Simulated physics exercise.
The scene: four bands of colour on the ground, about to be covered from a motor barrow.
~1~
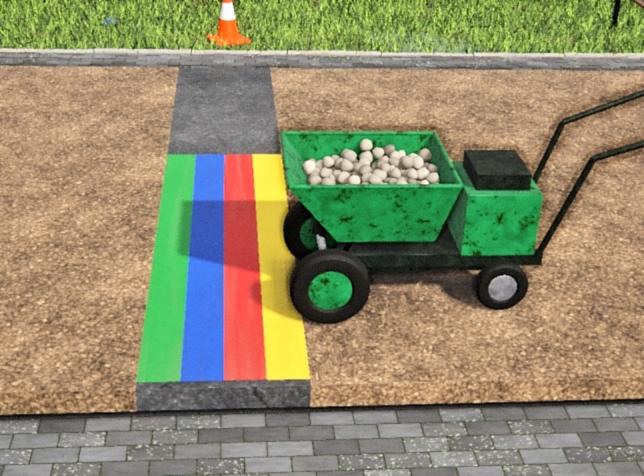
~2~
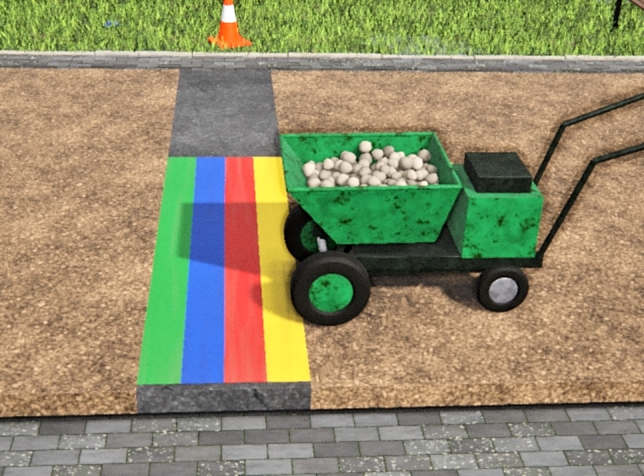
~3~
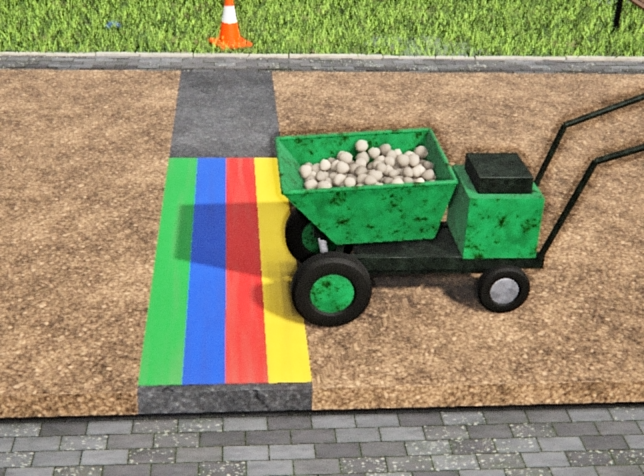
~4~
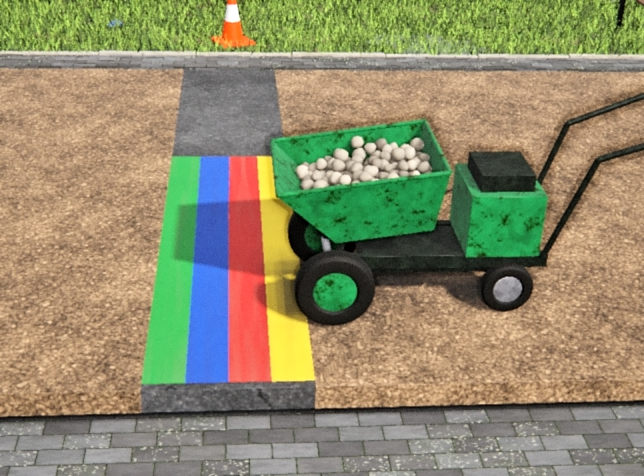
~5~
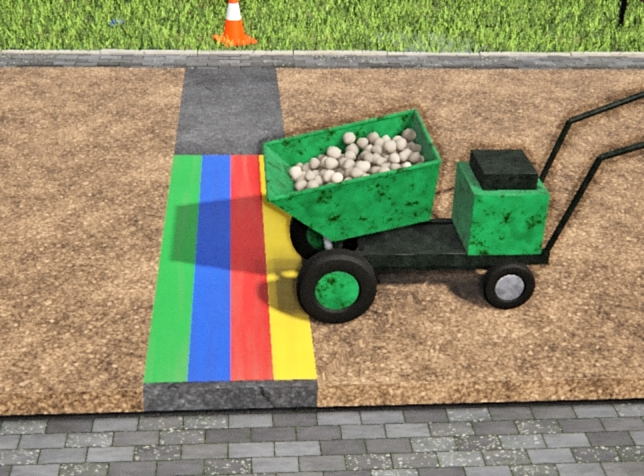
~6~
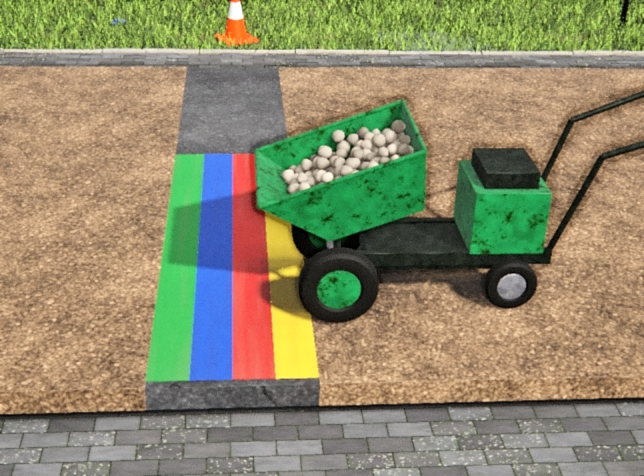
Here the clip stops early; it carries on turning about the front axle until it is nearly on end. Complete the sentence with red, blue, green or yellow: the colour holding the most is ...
The colour holding the most is green.
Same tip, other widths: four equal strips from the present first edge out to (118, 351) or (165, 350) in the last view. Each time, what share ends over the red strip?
0 % and 0 %.
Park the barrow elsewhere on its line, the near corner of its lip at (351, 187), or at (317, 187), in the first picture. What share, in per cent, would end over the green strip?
First spot: About 20 percent; second spot: About 30 percent.
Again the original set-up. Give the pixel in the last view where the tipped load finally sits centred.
Close to (172, 285) in the last view.
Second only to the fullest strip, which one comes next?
The next one is the blue strip.
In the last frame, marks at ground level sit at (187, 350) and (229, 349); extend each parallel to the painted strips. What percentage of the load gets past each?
About 60 and 80 %.
Shortly afterwards, skip tipped steeply; the whole lot in the skip.
Next, skip tipped steeply; the bulk in the skip; a little over the blue strip; a little over the green strip; only a few falling; only a few off the paint.
Some moments later, skip tipped right over; near a quarter in the skip; only a few over the red strip; near a quarter over the blue strip; near a third over the green strip; near a quarter off the paint.
In the end, skip tipped right over; near a quarter in the skip; none at all over the yellow strip; only a few over the red strip; near a quarter over the blue strip; near a third over the green strip; near a quarter off the paint.
